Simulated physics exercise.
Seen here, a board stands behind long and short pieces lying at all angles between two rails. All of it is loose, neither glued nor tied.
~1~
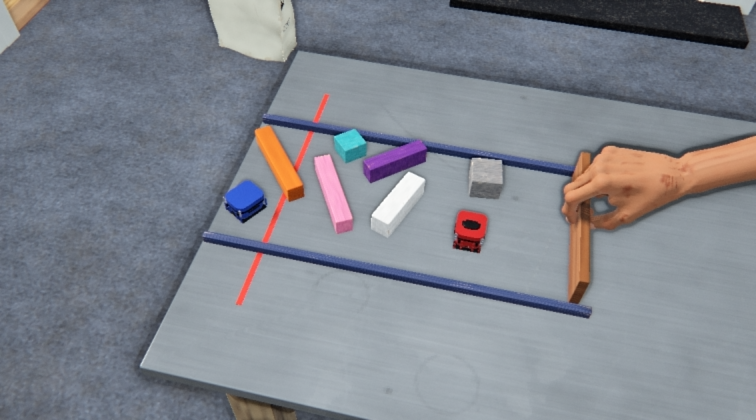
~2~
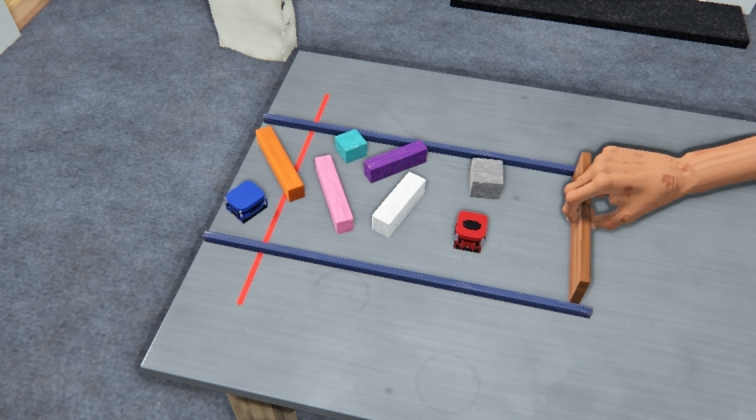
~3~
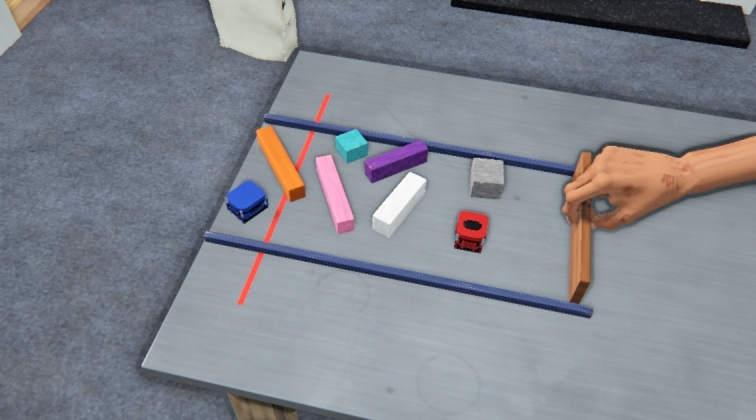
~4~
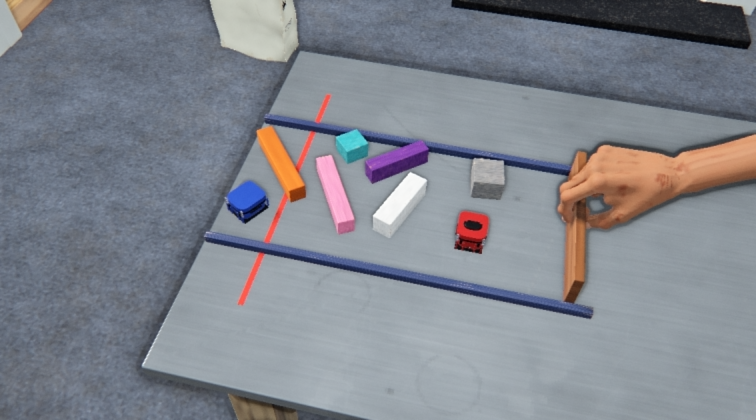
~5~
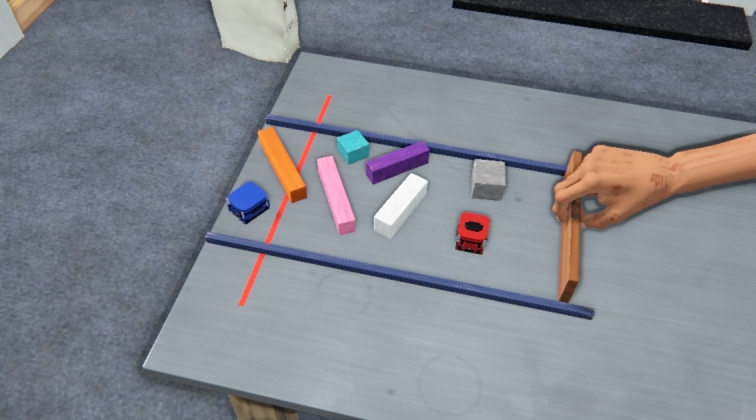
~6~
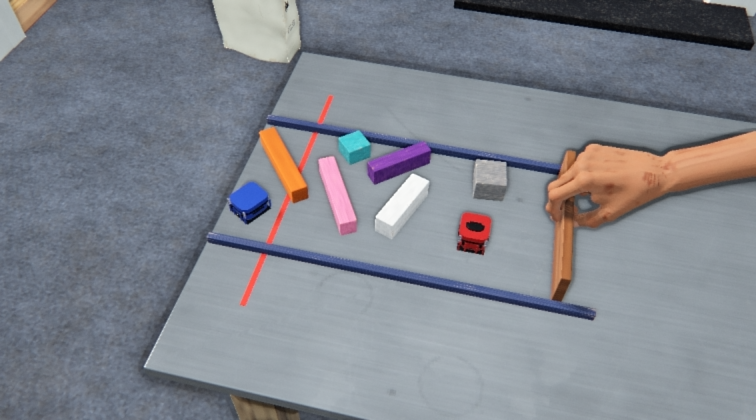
At the start, a hand holds an upright brown board at the right end of two blue rails, with loose coloured bars, small blocks and blue and red cases lying between them. The hand then slides the board slightly left, while the pieces in front of it stay practically still, untouched.
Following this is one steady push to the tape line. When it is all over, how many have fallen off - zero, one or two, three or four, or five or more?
By then three or four have fallen off.
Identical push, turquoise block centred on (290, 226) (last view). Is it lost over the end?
If so, it ends up falling.
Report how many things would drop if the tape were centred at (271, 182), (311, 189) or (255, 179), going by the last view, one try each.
Going through each try, you'd get 5, 2 and 6.
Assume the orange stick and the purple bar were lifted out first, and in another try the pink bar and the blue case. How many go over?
Taking the two tries in turn, it comes to 1 and 2.
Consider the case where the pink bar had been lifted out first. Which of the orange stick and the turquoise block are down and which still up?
The orange stick comes down; the turquoise block falls.
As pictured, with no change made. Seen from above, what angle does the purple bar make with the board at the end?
Near 0 degrees.
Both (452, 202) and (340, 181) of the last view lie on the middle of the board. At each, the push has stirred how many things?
By then 2, and 8.
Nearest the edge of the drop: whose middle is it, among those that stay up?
Purple bar.
Early on, none off yet; blue case at rest near (250, 203); orange stick at rest near (283, 164); pink bar at rest near (337, 195).
A while later, none off yet; blue case at rest near (250, 203); orange stick at rest near (283, 164); pink bar moving near (328, 195).
Further along, none off yet; blue case travelled a little near (237, 204); orange stick travelled a little near (258, 158); pink bar travelled about its own width near (271, 188).
Finally, the number that fall off is three or four; lost, turquoise block, pink bar, orange stick and blue case.
